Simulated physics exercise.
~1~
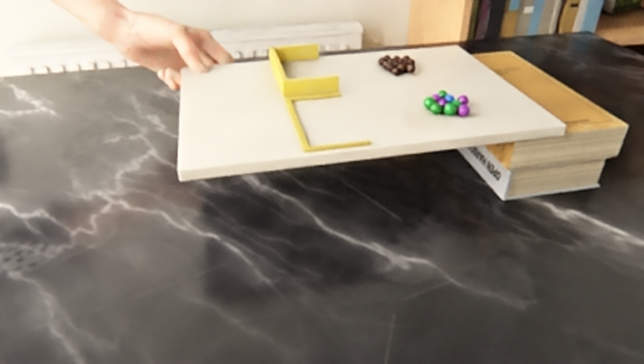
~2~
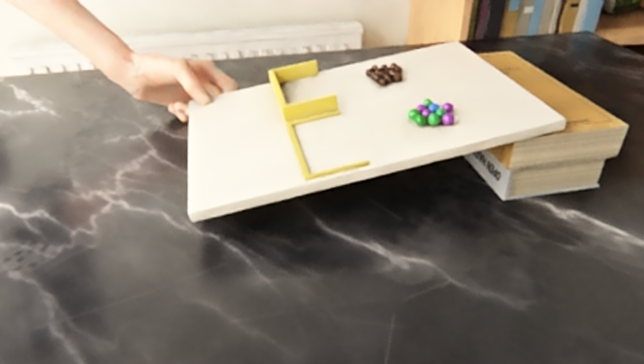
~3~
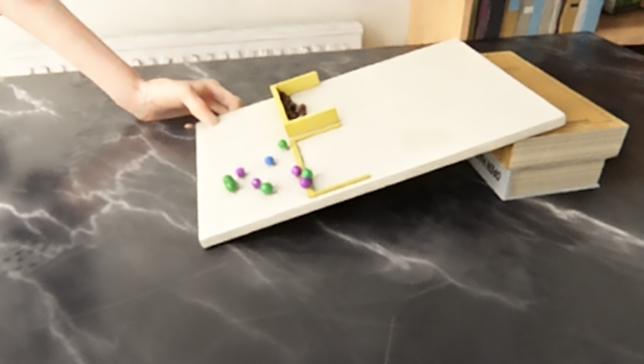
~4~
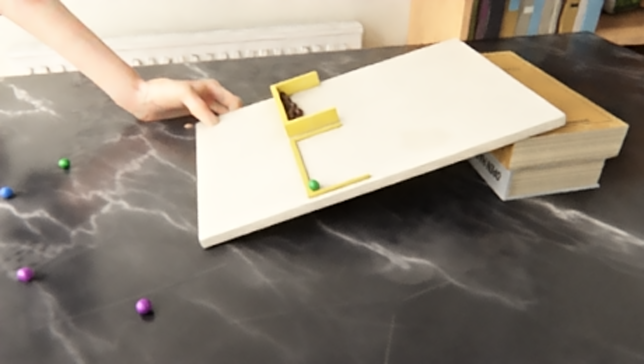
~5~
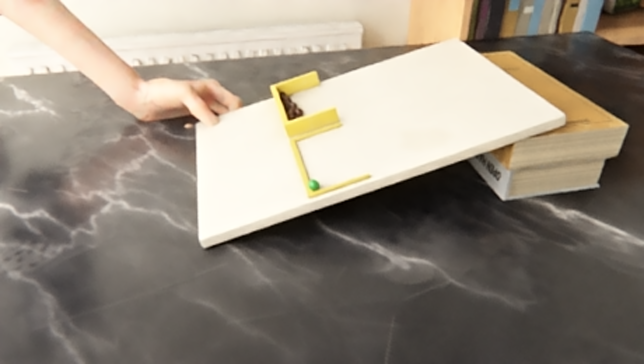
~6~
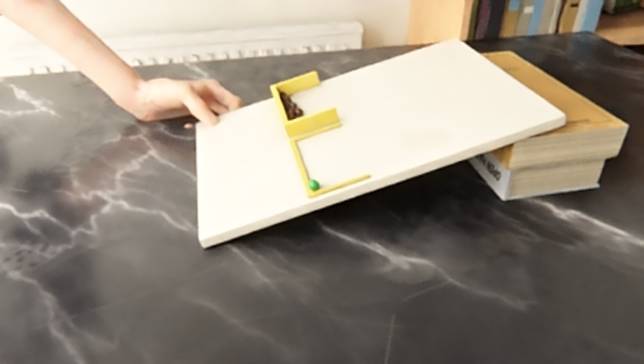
On a dark marbled tabletop, a white board rests on a thick book at its right, while a hand holds up its left end. Two small groups sit on it, glossy green, purple and blue balls in front and dark brown pieces behind, with yellow barriers to their left. The hand lowers the left end, and the board tilts. Both groups move left down the slope. The brown pieces gather inside the rear barrier, but most of the colourful balls get past the front one and roll off across the table. Finally, one green ball remains in the front barrier's corner.
